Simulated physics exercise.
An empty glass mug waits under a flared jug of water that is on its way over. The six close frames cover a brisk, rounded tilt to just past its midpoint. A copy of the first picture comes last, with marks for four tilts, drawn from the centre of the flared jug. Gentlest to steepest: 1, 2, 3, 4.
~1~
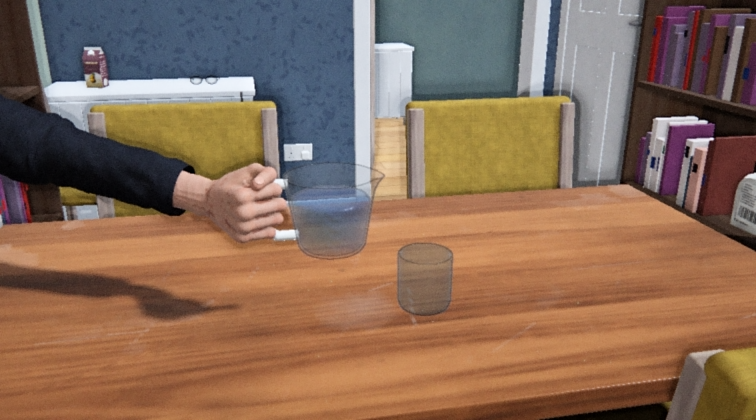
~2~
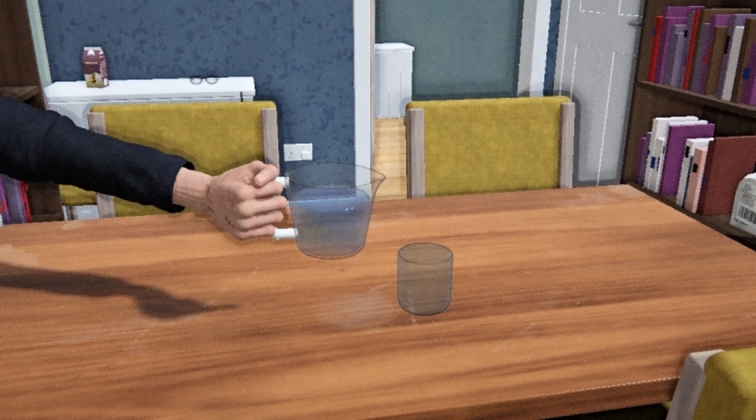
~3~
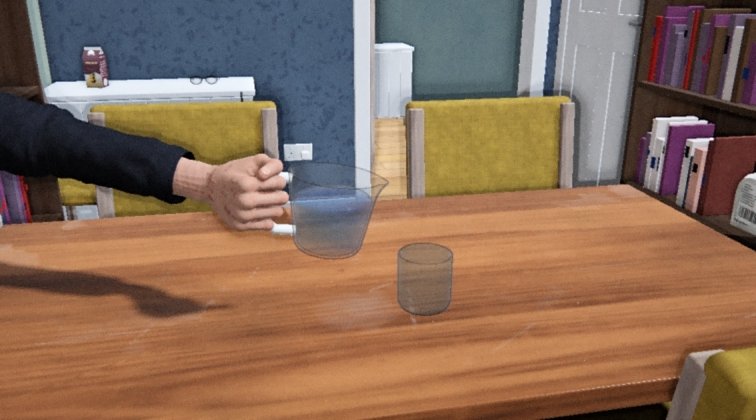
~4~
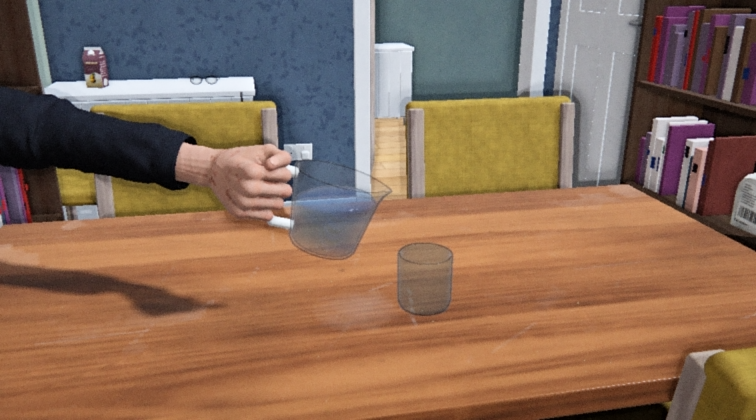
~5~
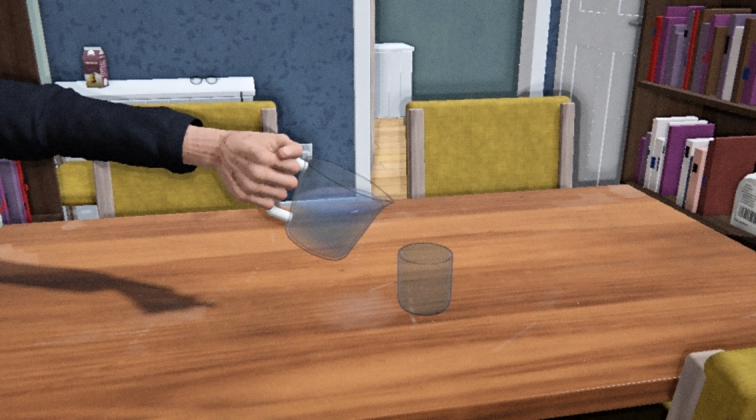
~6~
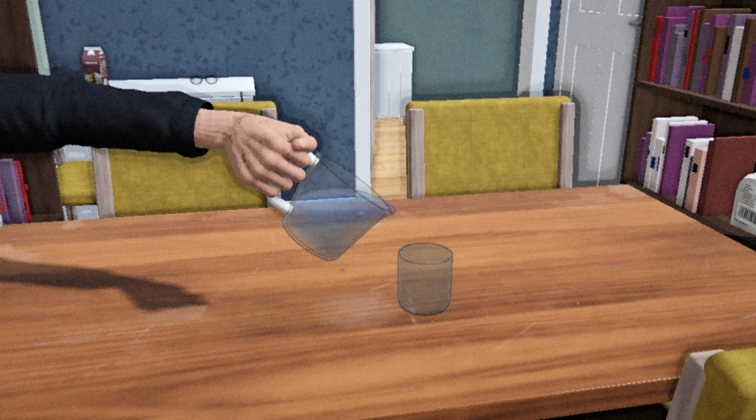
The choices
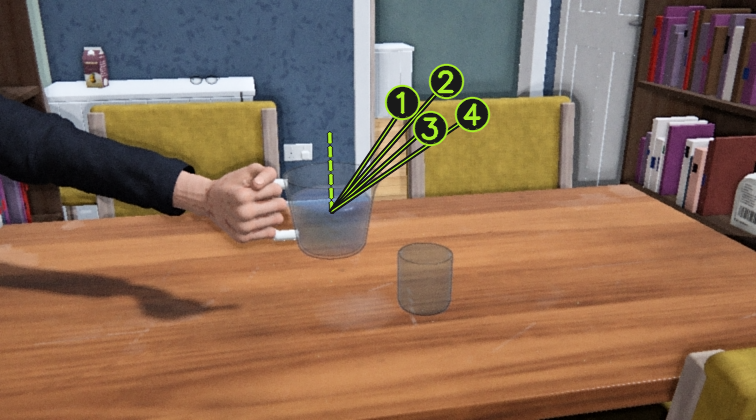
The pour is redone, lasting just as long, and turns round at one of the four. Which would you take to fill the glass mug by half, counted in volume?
3.
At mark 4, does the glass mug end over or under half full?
Over half.
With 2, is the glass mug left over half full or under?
Under half.
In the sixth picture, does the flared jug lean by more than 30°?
Yes.
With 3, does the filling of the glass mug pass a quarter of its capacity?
Yes, it does.
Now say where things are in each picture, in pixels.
Upright, lip at (383, 174); rim of the glass mug round (425, 253); nothing has left yet.
Tipped about 2°, lip at (384, 176); nothing has left yet.
Tipped about 8°, lip at (387, 181); nothing has left yet.
Tipped about 16°, lip at (390, 189); nothing has left yet.
Tipped about 27°, lip at (393, 200); nothing has left yet.
Tipped about 39°, lip at (393, 212); water is over the lip, down to (393, 212).
On the marked copy, 1 at (394, 118); 2 at (435, 94); 3 at (415, 137); 4 at (458, 124).
For mark 1, the glass mug ends with about 13 % of what it can hold.
For mark 2, the glass mug ends with about 28 % of what it can hold.
For mark 3, the glass mug ends with about 49 % of what it can hold.
For mark 4, the glass mug ends with about 73 % of what it can hold.
